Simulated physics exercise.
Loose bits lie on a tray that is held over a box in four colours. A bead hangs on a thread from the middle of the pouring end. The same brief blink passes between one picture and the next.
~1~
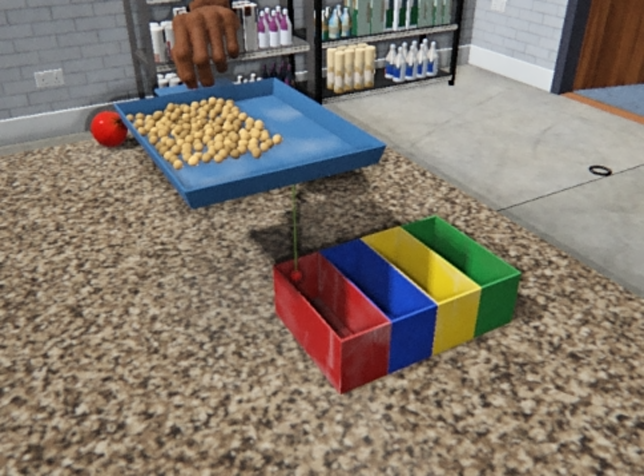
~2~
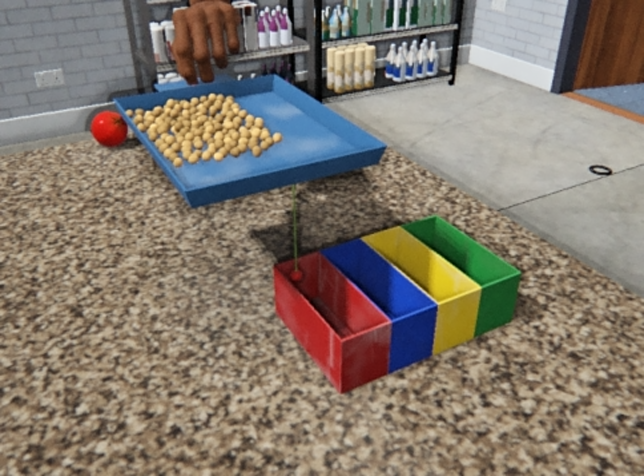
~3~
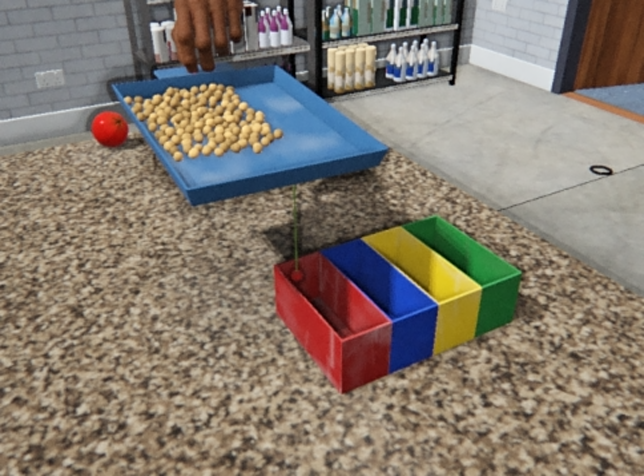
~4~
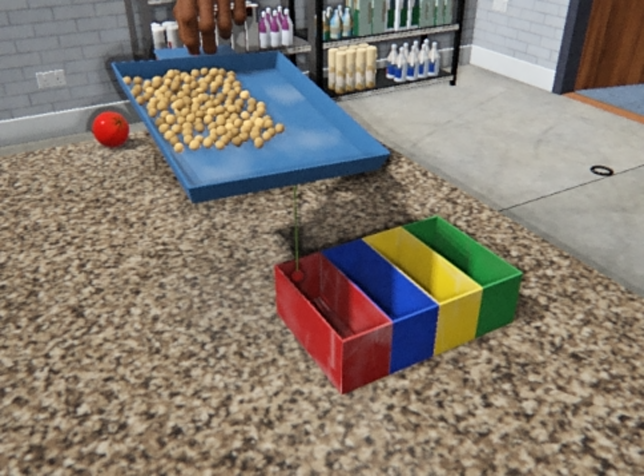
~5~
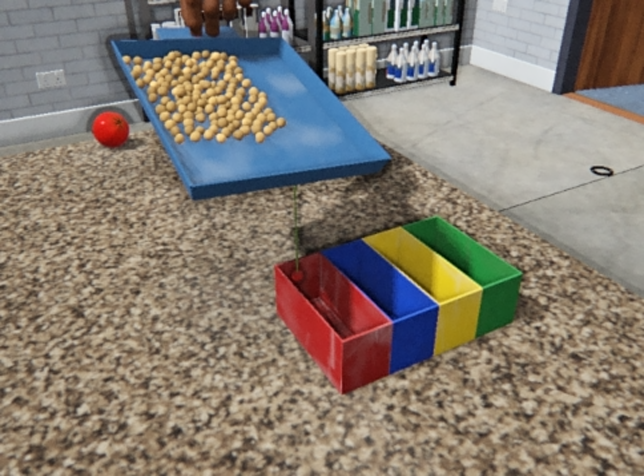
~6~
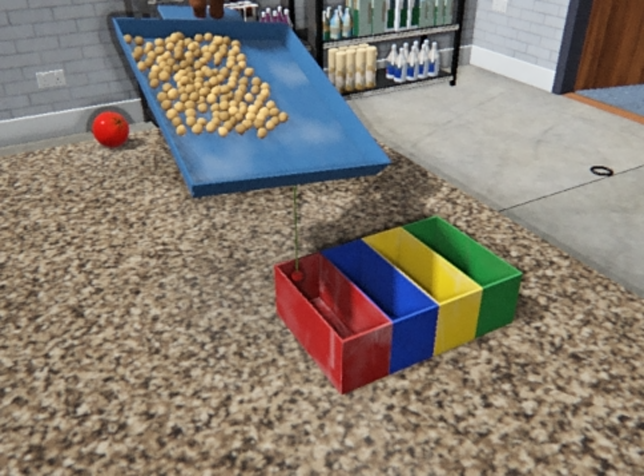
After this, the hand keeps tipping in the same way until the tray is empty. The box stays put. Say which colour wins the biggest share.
Blue wins the biggest share.
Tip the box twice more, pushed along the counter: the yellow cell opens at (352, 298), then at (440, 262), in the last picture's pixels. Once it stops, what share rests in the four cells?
Well, you'd get about 90 per cent and then about 90 per cent.
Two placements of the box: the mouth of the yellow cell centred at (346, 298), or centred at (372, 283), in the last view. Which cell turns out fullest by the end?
Try 1: Green. Try 2: The cell in yellow.
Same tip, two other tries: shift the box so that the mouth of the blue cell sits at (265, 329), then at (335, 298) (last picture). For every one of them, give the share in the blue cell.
Trial 1 around 0 percent, trial 2 around 20 percent.
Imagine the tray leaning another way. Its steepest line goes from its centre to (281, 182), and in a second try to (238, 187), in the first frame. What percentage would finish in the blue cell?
Around 10 percent for the first aim and around 0 percent for the second.
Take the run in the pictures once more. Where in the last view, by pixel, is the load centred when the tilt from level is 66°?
The load's middle is around (336, 160).
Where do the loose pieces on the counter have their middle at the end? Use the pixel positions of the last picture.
Estimate: About (337, 420).
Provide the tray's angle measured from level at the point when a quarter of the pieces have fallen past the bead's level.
Roughly 85 degrees at that moment.
Soon, tray tipped steeply; nearly all on the tray; a small part falling or outside the box.
A while on, tray tipped past a quarter turn; about a third on the tray; about a quarter in the blue cell; a small part in the yellow cell; a small part in the red cell; a small part falling or outside the box.
Towards the end, tray tipped past a quarter turn; about two thirds in the blue cell; about a quarter in the red cell; a small part in the yellow cell; a small part falling or outside the box.
Finally, tray tipped past a quarter turn; about two thirds in the blue cell; about a quarter in the red cell; a small part in the yellow cell; none in the green cell; a small part outside the box.
